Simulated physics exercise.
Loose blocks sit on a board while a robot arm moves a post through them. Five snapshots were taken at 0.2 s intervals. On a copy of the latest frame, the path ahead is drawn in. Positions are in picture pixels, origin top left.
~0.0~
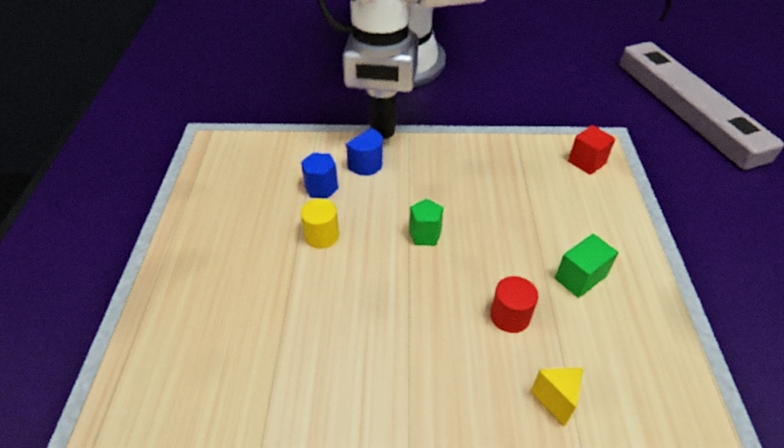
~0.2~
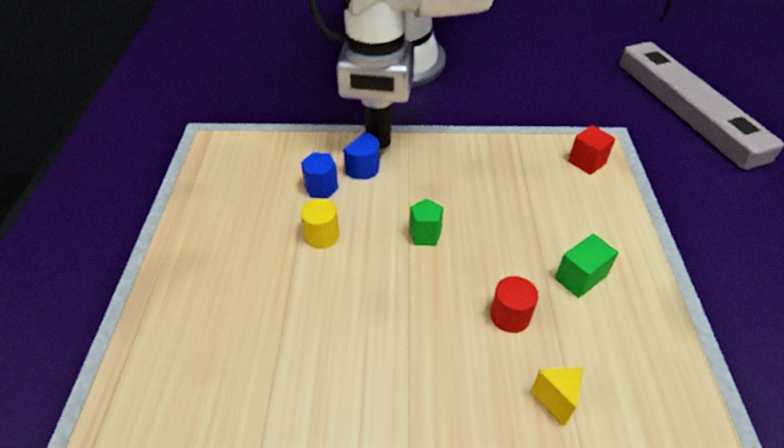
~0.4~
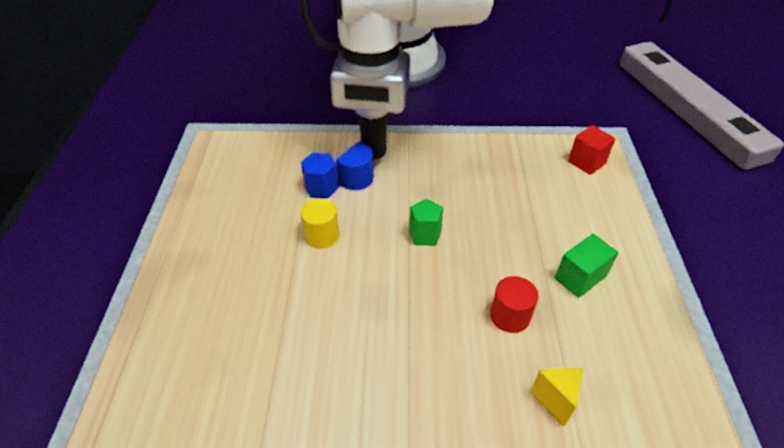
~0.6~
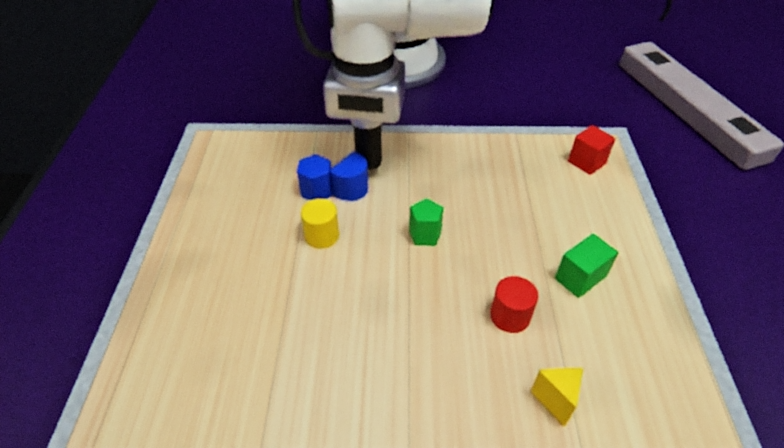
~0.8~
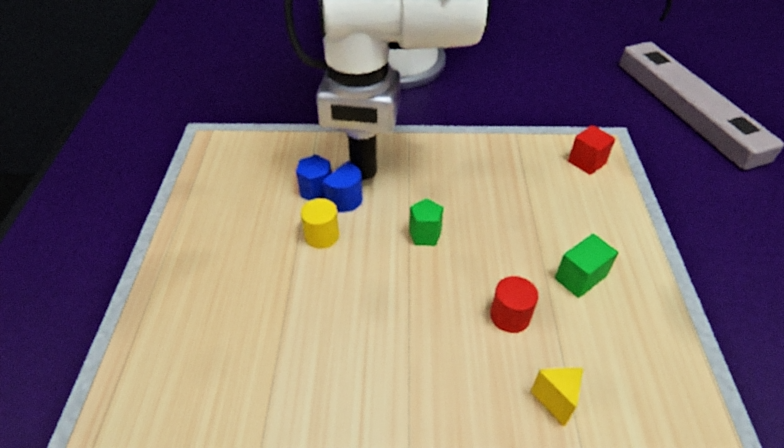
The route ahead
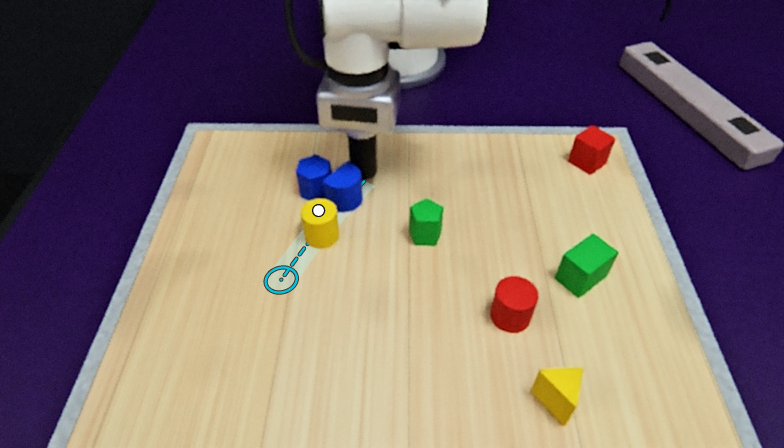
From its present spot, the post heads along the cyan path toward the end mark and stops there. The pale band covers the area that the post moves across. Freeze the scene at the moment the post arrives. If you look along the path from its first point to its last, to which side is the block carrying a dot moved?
It's going to go left.
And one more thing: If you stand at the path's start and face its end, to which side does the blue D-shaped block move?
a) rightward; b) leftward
I choose a.
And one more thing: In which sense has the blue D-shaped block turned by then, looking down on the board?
Clockwise, from overhead.
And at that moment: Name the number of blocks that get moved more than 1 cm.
Blocks that move over 1 cm: Two.
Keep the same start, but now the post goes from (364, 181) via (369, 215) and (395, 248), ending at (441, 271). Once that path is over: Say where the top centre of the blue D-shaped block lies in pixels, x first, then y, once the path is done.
The spot you're after is about (332, 191) in the image.
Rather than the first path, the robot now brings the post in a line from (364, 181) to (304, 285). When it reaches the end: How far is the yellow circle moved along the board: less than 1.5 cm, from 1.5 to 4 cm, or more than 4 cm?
It's set to move over 4 cm.
The line goes from (364, 181) over (323, 225) to (281, 280); the dot is on the yellow circle.
On the path given first. One third of the way, post at (335, 201); yellow circle at (303, 234); blue D-shaped block at (313, 207).
Two thirds of the way, post at (307, 234); yellow circle at (285, 262); blue D-shaped block at (274, 235).
At the end, post at (279, 271); blue hexagon unmoved; yellow circle at (277, 284); blue D-shaped block at (238, 254), turned 40° clockwise.
